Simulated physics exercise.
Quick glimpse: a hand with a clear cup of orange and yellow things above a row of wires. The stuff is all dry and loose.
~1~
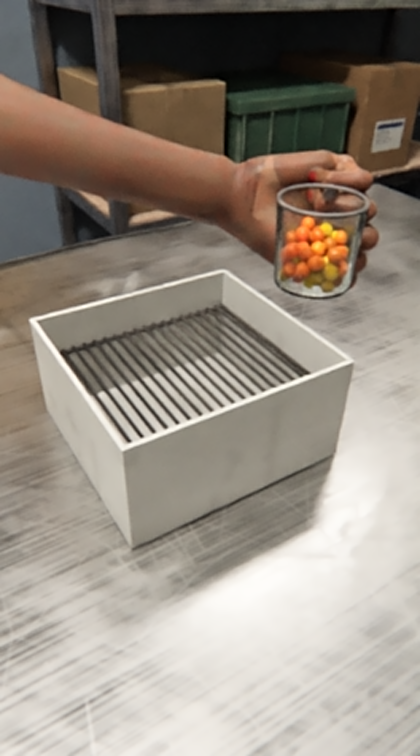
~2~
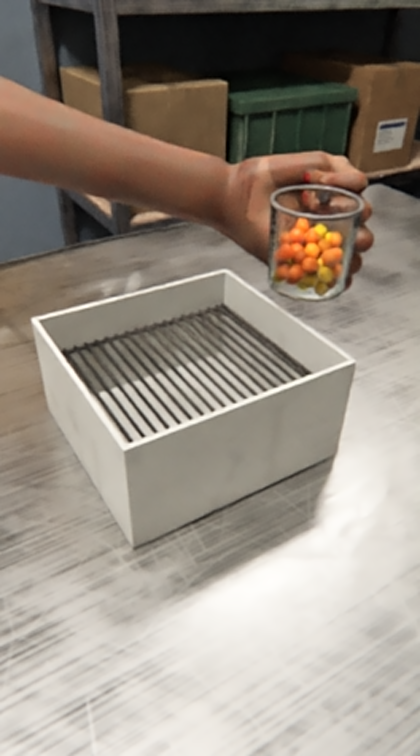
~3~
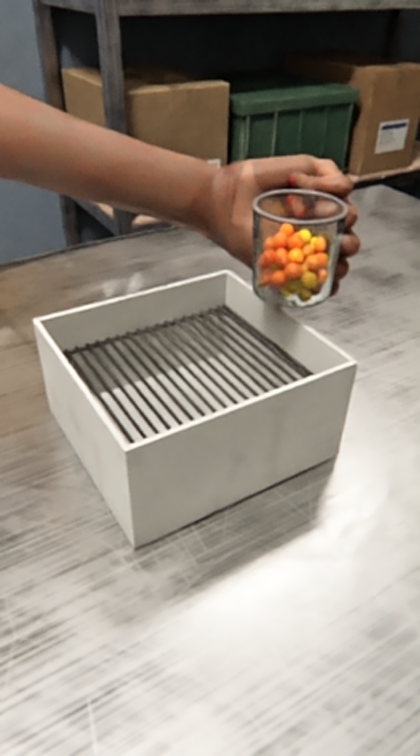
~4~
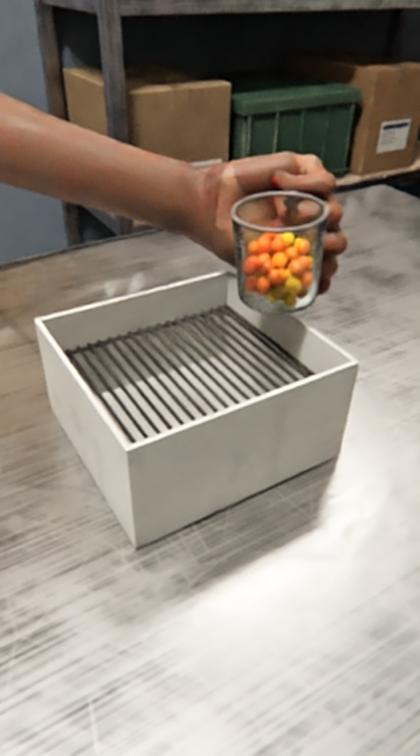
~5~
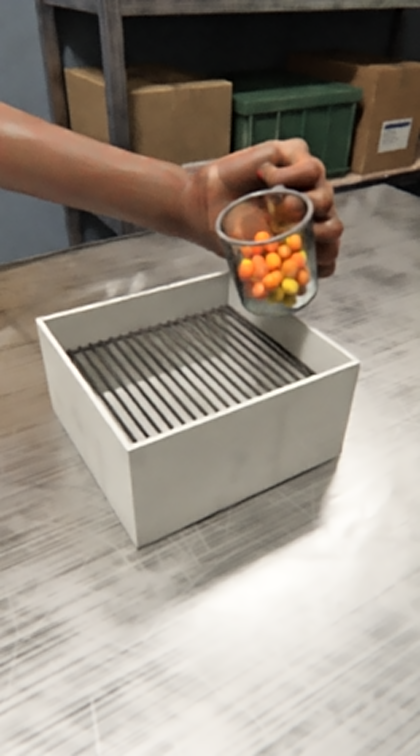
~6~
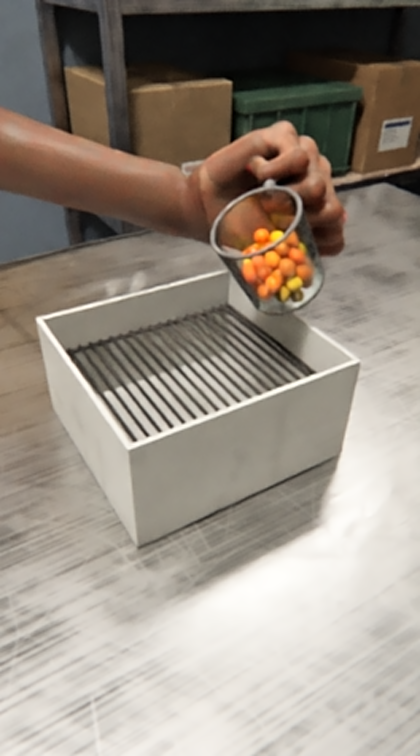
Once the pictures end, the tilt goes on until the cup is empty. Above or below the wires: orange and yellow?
Orange: Kept up; yellow: Kept up.
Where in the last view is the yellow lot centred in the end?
It ends up somewhere around (212, 363).
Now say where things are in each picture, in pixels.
Cup at (317, 242), upright; rack at (102, 404), 20 wires across; orange wooden balls at (316, 261), wider than the gaps; yellow marbles at (307, 266), wider than the gaps, in the first frame.
Cup at (311, 244), upright; yellow ones at (301, 268), in the second frame.
Cup at (295, 249), upright; orange ones at (295, 269), in the third frame.
Cup at (279, 254), tipped 5°; yellow ones at (270, 278), in the fourth frame.
Cup at (271, 256), tipped 18°; orange ones at (277, 273), in the fifth frame.
Cup at (272, 255), tipped 31°; rack at (108, 403); orange ones at (280, 268); yellow ones at (283, 283), in the sixth frame.
Then, 0.23 s past the last view, orange ones, all in the cup; yellow ones, all in the cup.
Then, 0.51 s past the last view, orange ones, all in the cup; yellow ones, all in the cup.
Then, 0.82 s past the last view, orange ones, about a third in the cup, about two thirds on or over the wires; yellow ones, about half in the cup, about half on or over the wires.
Finally, orange ones, all on the wires, none under the rack; yellow ones, all on the wires, none under the rack.
